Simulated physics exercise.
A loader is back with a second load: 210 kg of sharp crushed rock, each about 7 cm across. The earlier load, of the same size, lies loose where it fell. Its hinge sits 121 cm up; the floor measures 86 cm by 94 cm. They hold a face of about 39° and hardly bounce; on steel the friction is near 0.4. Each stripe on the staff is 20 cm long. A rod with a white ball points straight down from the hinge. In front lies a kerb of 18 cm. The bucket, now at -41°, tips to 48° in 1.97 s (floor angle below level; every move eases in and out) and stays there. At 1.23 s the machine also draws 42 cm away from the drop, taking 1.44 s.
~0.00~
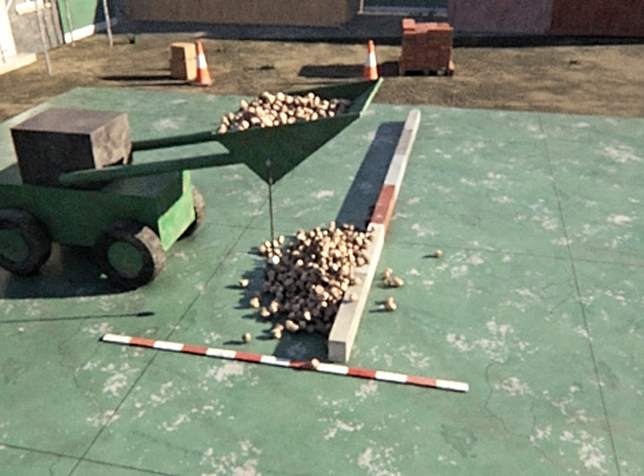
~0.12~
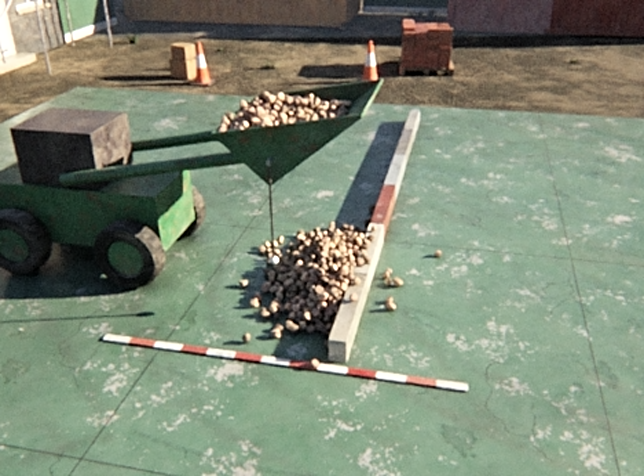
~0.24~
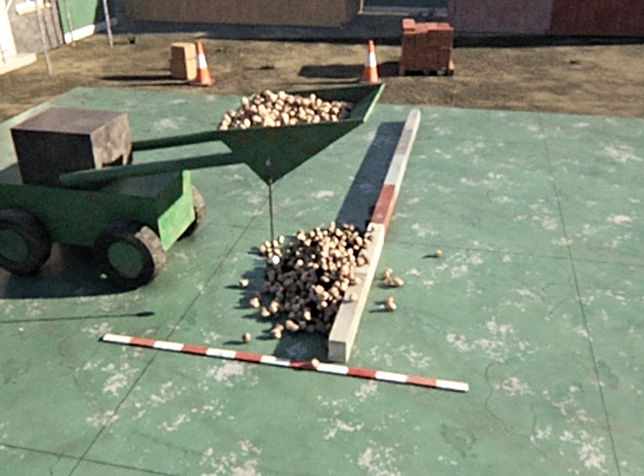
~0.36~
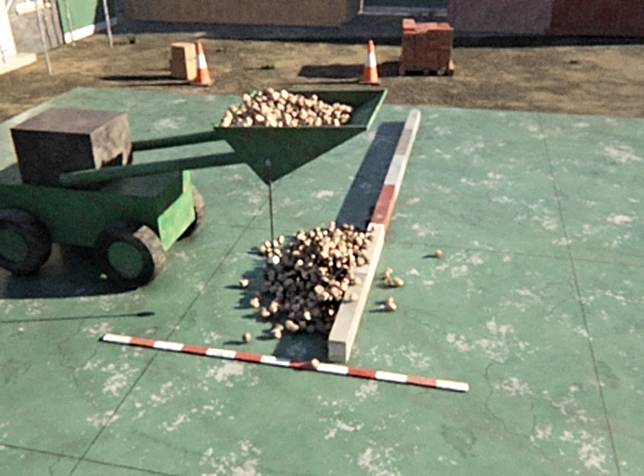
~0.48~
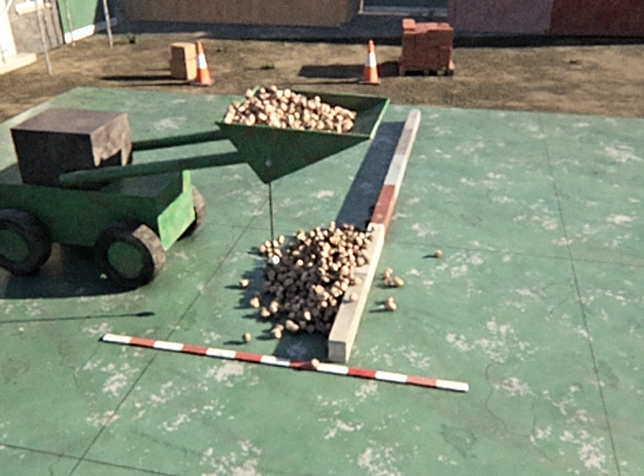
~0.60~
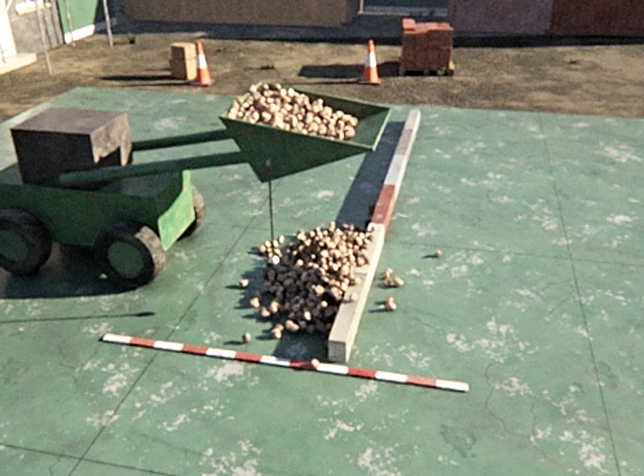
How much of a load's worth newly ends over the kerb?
Roughly 38 per cent of a load more.
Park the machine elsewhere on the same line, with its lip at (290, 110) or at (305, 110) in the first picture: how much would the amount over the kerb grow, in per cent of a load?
Near 0 per cent from the first place, 0 from the second.
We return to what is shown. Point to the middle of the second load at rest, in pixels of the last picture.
Their middle is at about (352, 270).
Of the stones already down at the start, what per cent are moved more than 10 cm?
Roughly 5 per cent of them.
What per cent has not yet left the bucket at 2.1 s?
It holds some 5 per cent.
After 1.5 s the floor is at 34°; in per cent of one load, 99 in the bucket, 100 on this side of the kerb, 1 over the kerb; the foremost stones are at (394, 278).
After 2.1 s the floor is at 48°; in per cent of one load, 6 in the bucket, 165 on this side of the kerb, 29 over the kerb; the foremost stones are at (444, 275).
After 3.1 s the floor is at 48°; in per cent of one load, 0 in the bucket, 161 on this side of the kerb, 40 over the kerb; the foremost stones are at (483, 282).
After 5.5 s the floor is at 48°; in per cent of one load, 0 in the bucket, 161 on this side of the kerb, 40 over the kerb; the foremost stones are at (483, 282). Net gain over the kerb, 38.
